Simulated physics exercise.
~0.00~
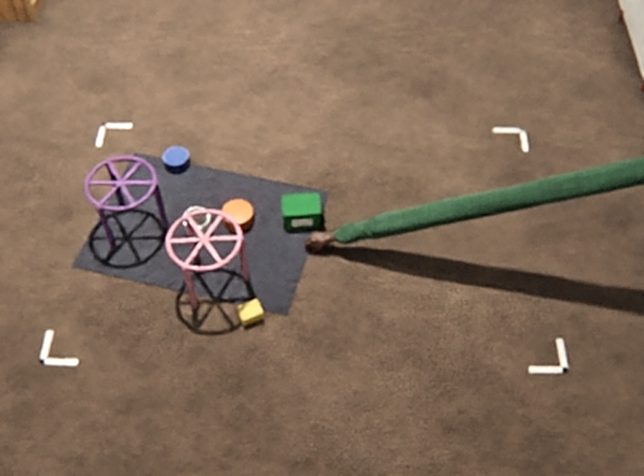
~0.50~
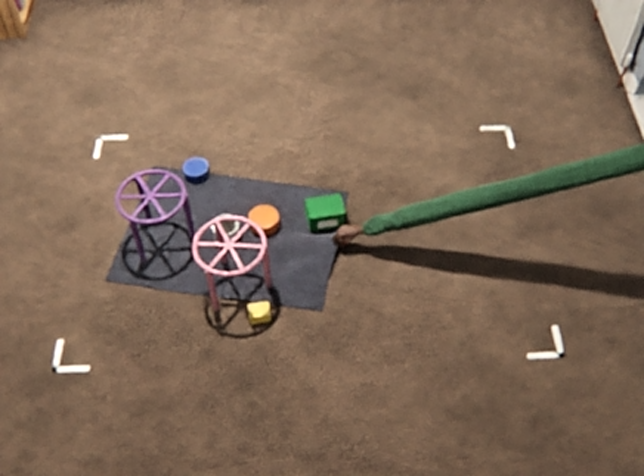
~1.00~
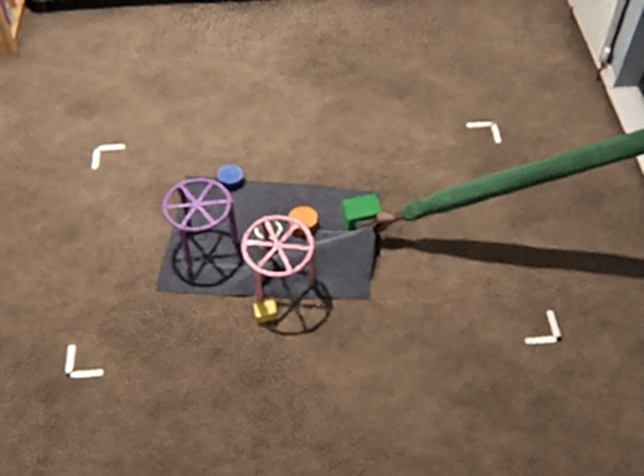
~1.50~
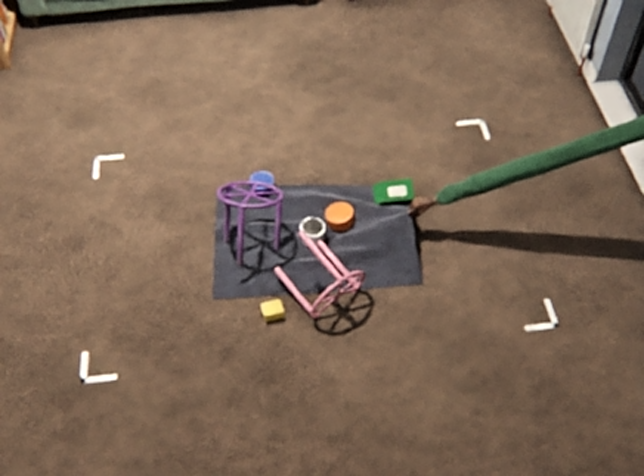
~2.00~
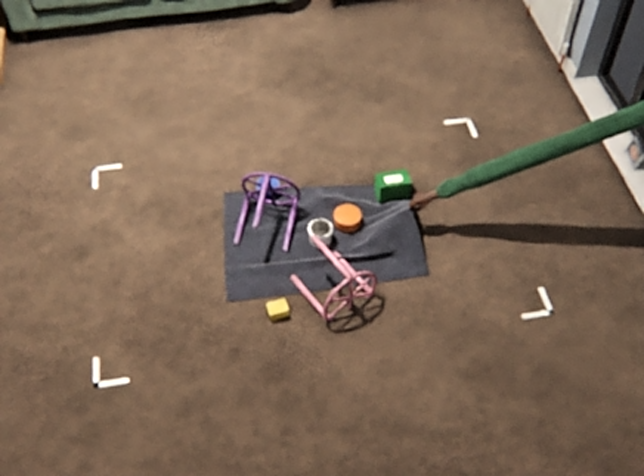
A dark dust sheet on a brown floor slides to the right between white corner marks, its right edge at the tip of a long green pole. It carries a purple stool, a pink stool, a white pot, an orange tub, a blue bin and a green box, while a small yellow crate by the lower edge is left nearly in place. As the sheet travels on, the pink stool topples onto its side and the purple stool begins to tilt. Finally the purple stool tips over too, and both lie fallel, with the green box on its side near the pole.
